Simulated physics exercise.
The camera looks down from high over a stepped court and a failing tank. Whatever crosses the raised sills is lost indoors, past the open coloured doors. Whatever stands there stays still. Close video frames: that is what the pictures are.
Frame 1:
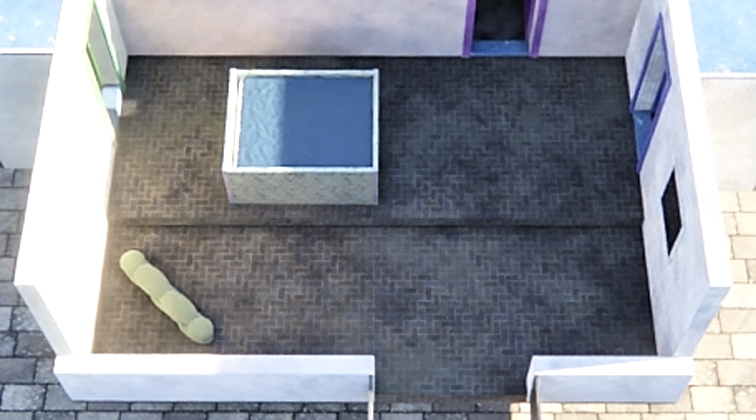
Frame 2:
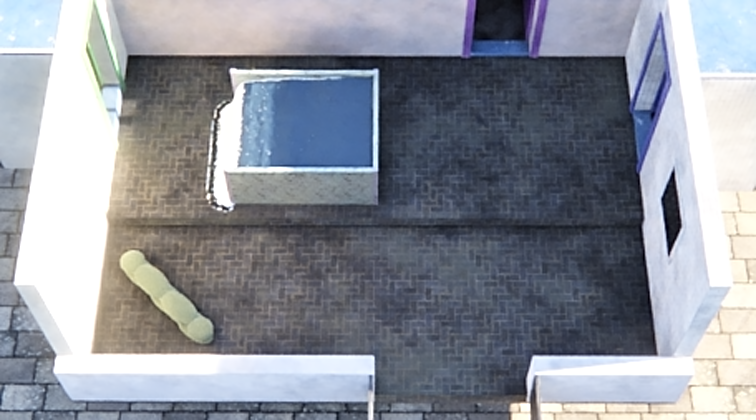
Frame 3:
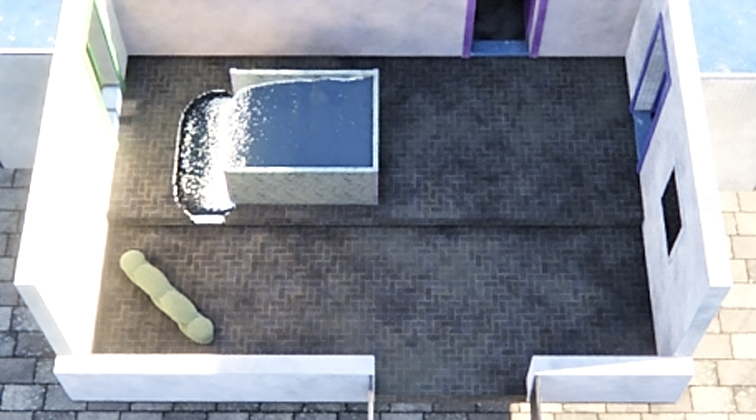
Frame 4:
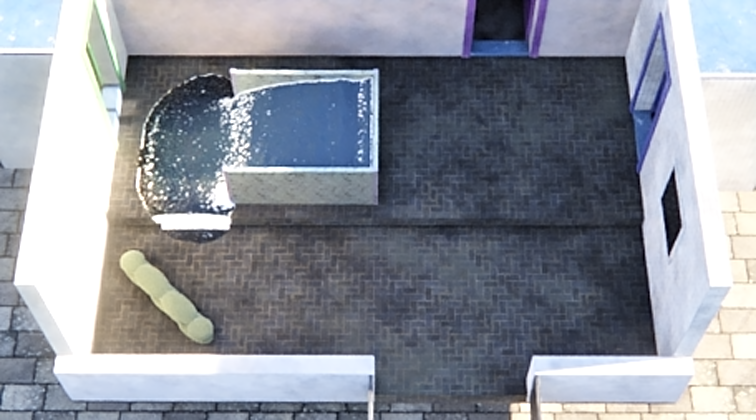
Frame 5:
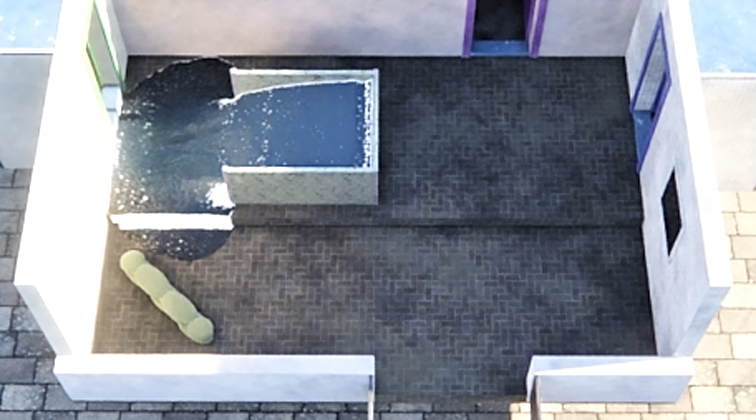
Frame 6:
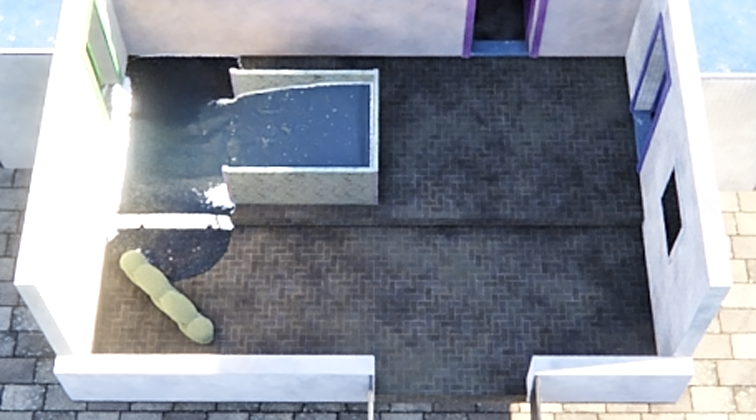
At first, still water fills a rectangular tank on a dark paved court, with a lumpy yellow-green object lying at the lower left. Then water pours from the tank's left side, fanning out across the paving toward the left wall, and spreads up to the back wall and down near the object.
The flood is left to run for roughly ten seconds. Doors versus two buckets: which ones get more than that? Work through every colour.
In the end the green door goes over the limit, the blue door keeps to the limit, the purple door keeps to the limit.
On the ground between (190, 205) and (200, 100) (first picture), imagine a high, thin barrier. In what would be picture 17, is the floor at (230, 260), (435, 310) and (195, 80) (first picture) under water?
Taking them in order, I'd say soaked, parched and soaked.
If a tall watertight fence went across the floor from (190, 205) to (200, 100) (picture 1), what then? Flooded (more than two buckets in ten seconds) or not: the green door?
The green door falls short.
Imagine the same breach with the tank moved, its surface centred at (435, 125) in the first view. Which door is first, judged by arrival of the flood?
Door marked green.
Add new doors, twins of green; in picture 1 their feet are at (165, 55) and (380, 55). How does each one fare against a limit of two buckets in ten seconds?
The first door runs past the limit, while the second remains below the limit.
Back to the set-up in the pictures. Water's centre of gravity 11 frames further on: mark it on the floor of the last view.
Around pixel (196, 169).
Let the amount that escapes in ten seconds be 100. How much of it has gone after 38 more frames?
It comes to around 70 per cent.
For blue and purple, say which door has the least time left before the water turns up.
Result: The purple one.
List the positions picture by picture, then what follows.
In the first picture, still water in the water tank at (303, 123).
In the second picture, water pours out at (236, 144) and has run to (229, 206).
In the third picture, water pours out at (236, 145) and has run to (194, 210).
In the fourth picture, the front is at (173, 232), out from the gap at (237, 146).
In the fifth picture, water pours out at (237, 146) and has run to (109, 202).
In the sixth picture, water pours out at (237, 147) and has run to (127, 70).
A moment on, water covers 20 % of the floor; the green door over two buckets in, the blue door not reached, the purple door not reached.
Next, water covers 30 % of the floor; the green door far over two buckets in, the blue door not reached, the purple door not reached.
Then, water covers 55 % of the floor; the green door far over two buckets in, the blue door not reached, the purple door wet at the sill, nothing in.
Later, water covers 85 % of the floor; the green door far over two buckets in, the blue door wet at the sill, nothing in, the purple door under two buckets in.
In the end, water covers 90 % of the floor; the green door far over two buckets in, the blue door under two buckets in, the purple door under two buckets in.
